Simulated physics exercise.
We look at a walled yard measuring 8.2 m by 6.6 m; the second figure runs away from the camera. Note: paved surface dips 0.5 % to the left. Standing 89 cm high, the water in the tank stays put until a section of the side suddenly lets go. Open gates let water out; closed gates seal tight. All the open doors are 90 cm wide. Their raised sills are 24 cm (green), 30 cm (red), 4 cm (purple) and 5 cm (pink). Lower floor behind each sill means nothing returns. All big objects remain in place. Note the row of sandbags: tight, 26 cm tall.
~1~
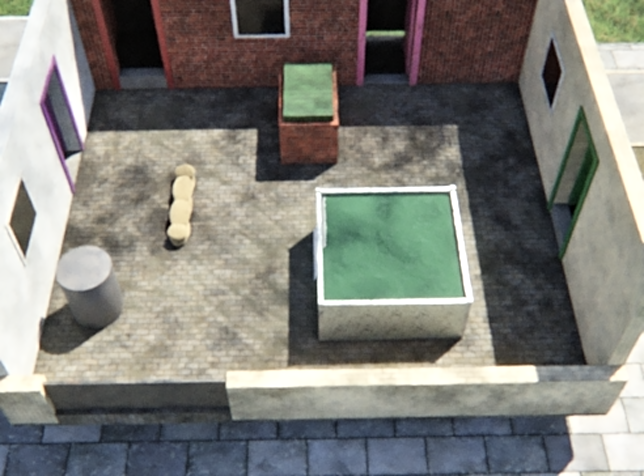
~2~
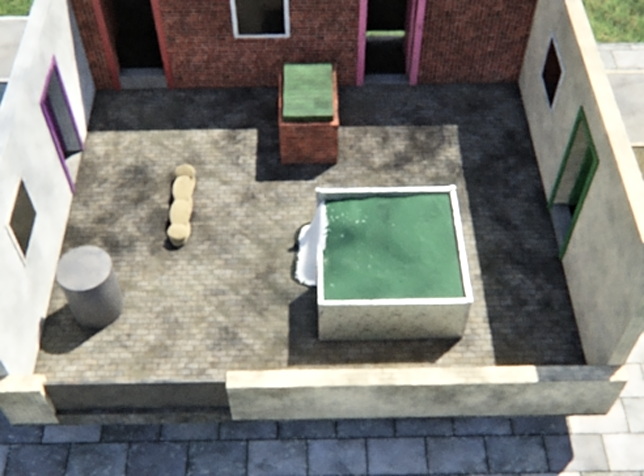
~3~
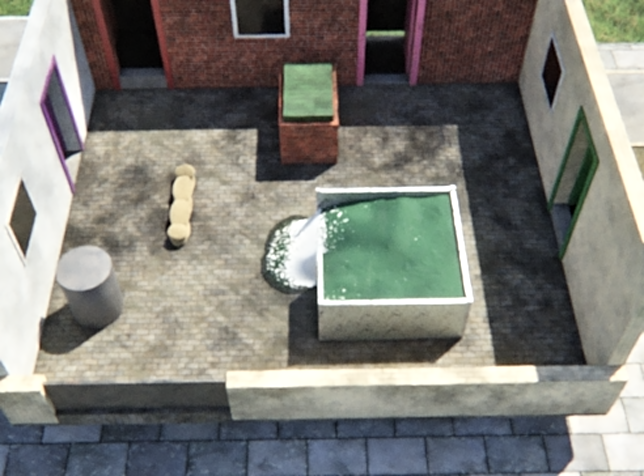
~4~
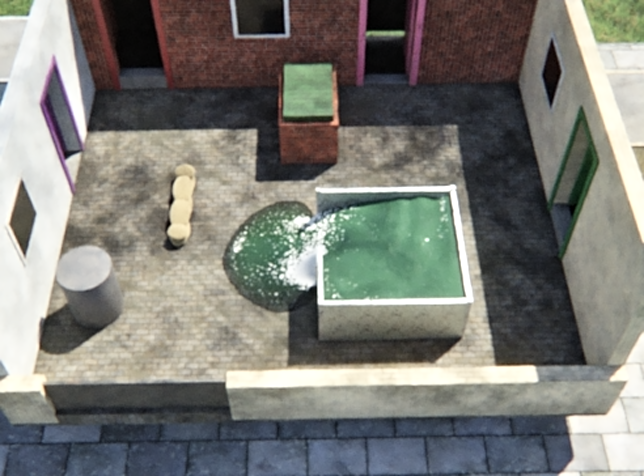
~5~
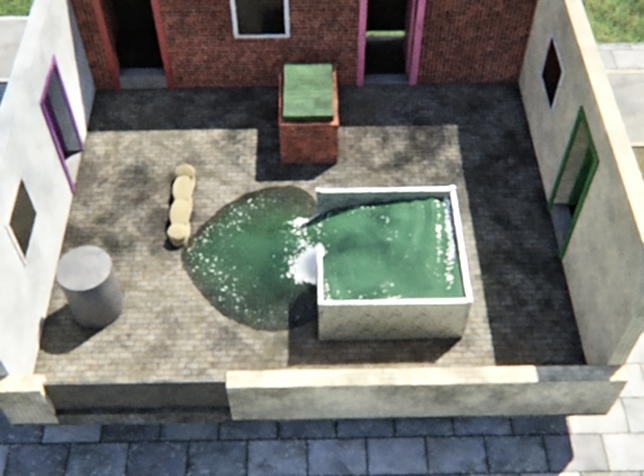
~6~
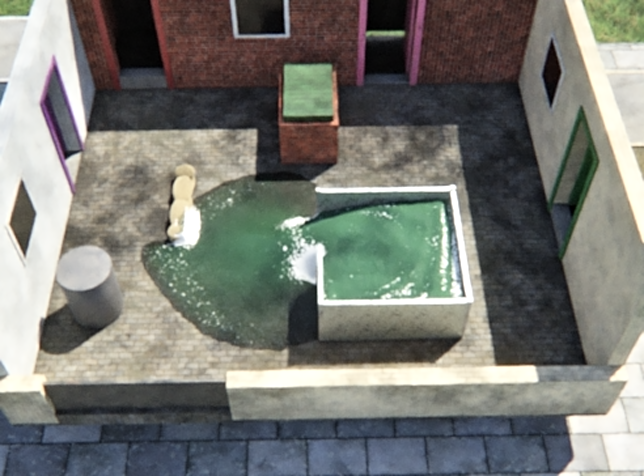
In a walled brick yard, green water burst through the left side of a big square tank and spread leftward across the paving in a widening, foaming pool, reaching the short row of sandbags.
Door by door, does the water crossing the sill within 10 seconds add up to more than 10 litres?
In the end the green door falls short of the limit. The red door falls short of the limit. The purple door surpasses the limit. The pink door falls short of the limit.
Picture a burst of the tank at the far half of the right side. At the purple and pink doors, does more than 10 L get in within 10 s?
Result: Purple limit passed, pink limit passed.
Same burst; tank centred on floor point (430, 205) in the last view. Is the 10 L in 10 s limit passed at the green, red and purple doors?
So the green door keeps within it, the red door keeps within it and the purple door tops the limit.
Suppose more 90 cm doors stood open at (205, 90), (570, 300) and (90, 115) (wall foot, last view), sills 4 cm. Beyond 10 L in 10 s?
Per doorway, in order: Sufficient / insufficient / sufficient.
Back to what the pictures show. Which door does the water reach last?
The green door.
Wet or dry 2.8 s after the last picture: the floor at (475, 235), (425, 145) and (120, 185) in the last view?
Well, the first is untouched by it, the next untouched by it, the last drenched.
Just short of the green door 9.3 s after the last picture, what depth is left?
I'd say close to 7.0 cm.
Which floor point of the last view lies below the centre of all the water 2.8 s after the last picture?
The water's centre is around (246, 242).
Then, 0.7 s after the last picture water covers 30 % of the floor and is deepest (51 cm) near (314, 246); green door not reached, red door not reached, purple door not reached, pink door not reached.
Then, 1.5 s after the last picture water covers 45 % of the floor and is deepest (41 cm) near (59, 259); green door not reached, red door 20 cm at the sill, 0 L in, purple door 6 cm at the sill, 0 L in, pink door not reached.
Then, 2.8 s after the last picture water covers 50 % of the floor and is deepest (30 cm) near (88, 126); green door not reached, red door 13 cm at the sill, 0 L in, purple door 6 cm at the sill, 14 L in, pink door 1 cm at the sill, 0 L in.
Then, 5.3 s after the last picture water covers 70 % of the floor and is deepest (20 cm) near (273, 116); green door not reached, red door 13 cm at the sill, 0 L in, purple door 13 cm at the sill, 44 L in, pink door 7 cm at the sill, 0 L in.
Then, 9.3 s after the last picture water covers 95 % of the floor and is deepest (15 cm) near (99, 169); green door 7 cm at the sill, 0 L in, red door 13 cm at the sill, 0 L in, purple door 14 cm at the sill, 182 L in, pink door 4 cm at the sill, 3 L in.
